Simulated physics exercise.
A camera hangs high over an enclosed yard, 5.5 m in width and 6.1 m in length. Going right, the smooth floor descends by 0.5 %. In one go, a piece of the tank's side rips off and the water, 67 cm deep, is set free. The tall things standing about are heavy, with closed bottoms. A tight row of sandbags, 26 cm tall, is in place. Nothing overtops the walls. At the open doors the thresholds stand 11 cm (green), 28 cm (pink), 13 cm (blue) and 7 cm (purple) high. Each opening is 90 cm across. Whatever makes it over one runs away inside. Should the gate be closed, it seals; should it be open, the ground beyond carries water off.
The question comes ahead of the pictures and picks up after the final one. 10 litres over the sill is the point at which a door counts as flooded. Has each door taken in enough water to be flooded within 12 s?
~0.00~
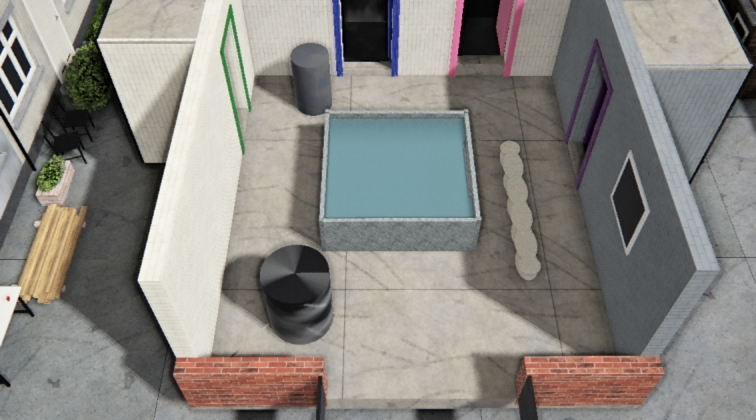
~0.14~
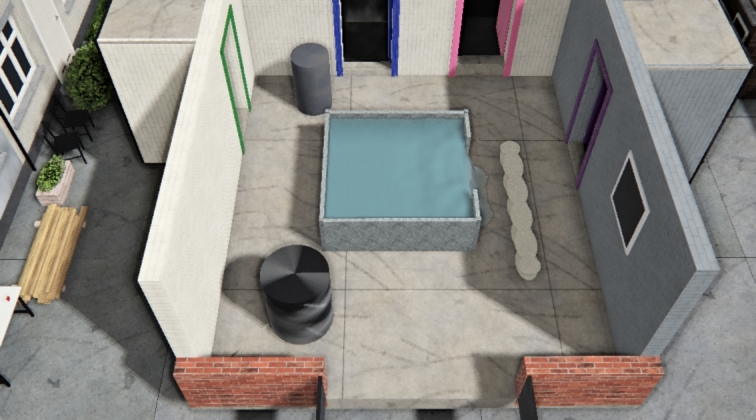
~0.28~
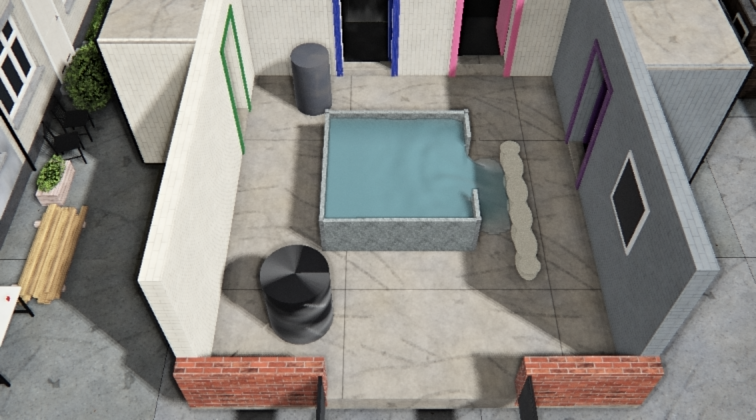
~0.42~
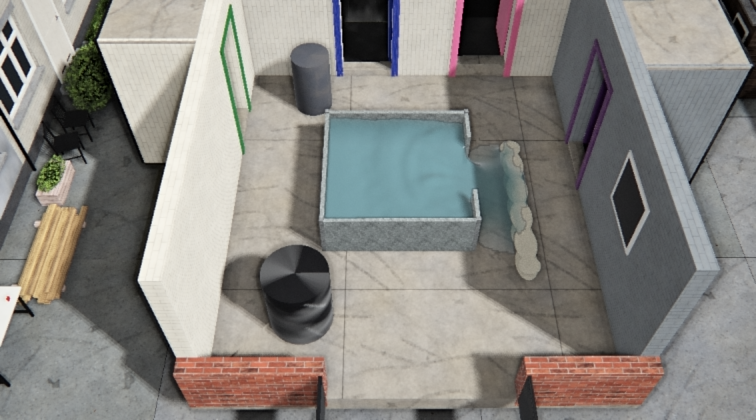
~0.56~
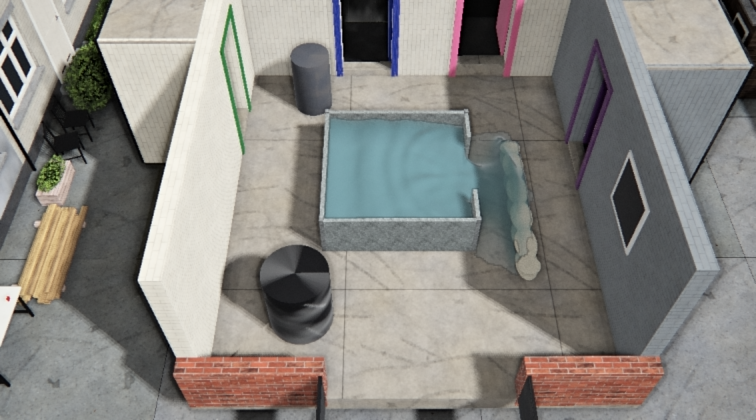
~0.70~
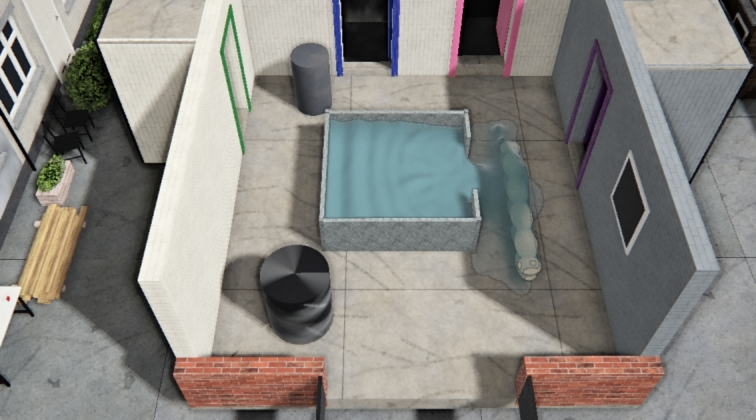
As I see it, the green door stops short of the limit; the pink door stops short of the limit; the blue door stops short of the limit; the purple door overruns the limit.
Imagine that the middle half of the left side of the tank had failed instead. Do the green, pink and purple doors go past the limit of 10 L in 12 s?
Green beyond, pink short, purple beyond.
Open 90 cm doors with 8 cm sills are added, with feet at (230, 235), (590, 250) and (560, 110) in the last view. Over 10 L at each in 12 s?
Door 1: Lower; door 2: Higher; door 3: Higher.
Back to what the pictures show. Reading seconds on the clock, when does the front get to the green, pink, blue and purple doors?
Doors: Green 4.0 s / pink 1.2 s / blue 2.0 s / purple 1.1 s.
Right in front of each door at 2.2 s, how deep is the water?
Centimetres: Green 0 / pink 17 / blue 6 / purple 17.
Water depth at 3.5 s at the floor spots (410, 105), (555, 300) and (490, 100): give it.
Around 3 cm, 4 cm and 14 cm.
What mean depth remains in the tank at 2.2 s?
It averages close to 40 cm.
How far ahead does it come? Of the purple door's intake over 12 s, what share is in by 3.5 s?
Some 70 per cent by then.
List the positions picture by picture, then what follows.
In the first frame, still water, 67 cm deep, in the tank at (398, 166).
In the second frame, water pours out at (467, 183) and has run 0.6 m, to (482, 223); typically 10 cm deep outside, 67 cm at the tank's back.
In the third frame, water pours out at (466, 185) and has run 0.9 m, to (505, 226); typically 14 cm deep outside, 67 cm at the tank's back.
In the fourth frame, the front is at (513, 248), 1.2 m from the gap at (466, 185); 1.4 m2 of floor is under water; 67 cm left at the back of the tank.
In the fifth frame, water pours out at (467, 184) and has run 1.6 m, to (516, 271); typically 13 cm deep outside, 66 cm at the tank's back.
In the sixth frame, water pours out at (467, 185) and has run 2.0 m, to (519, 292); typically 15 cm deep outside, 60 cm at the tank's back.
After 1.4 s water covers 40 % of the floor and is deepest (55 cm) near (504, 193); green door not reached, pink door 14 cm at the sill, 0 L in, blue door not reached, purple door 15 cm at the sill, 3 L in.
After 2.2 s water covers 50 % of the floor and is deepest (46 cm) near (506, 202); green door not reached, pink door 17 cm at the sill, 0 L in, blue door 6 cm at the sill, 0 L in, purple door 17 cm at the sill, 44 L in.
After 3.5 s water covers 60 % of the floor and is deepest (34 cm) near (506, 202); green door not reached, pink door 17 cm at the sill, 0 L in, blue door 7 cm at the sill, 0 L in, purple door 8 cm at the sill, 73 L in.
After 7.0 s water covers 85 % of the floor and is deepest (21 cm) near (504, 193); green door 5 cm at the sill, 0 L in, pink door 10 cm at the sill, 0 L in, blue door 6 cm at the sill, 0 L in, purple door 10 cm at the sill, 82 L in.
After 12.0 s water covers 95 % of the floor and is deepest (12 cm) near (504, 193); green door 5 cm at the sill, 0 L in, pink door 10 cm at the sill, 0 L in, blue door 5 cm at the sill, 0 L in, purple door 9 cm at the sill, 106 L in.
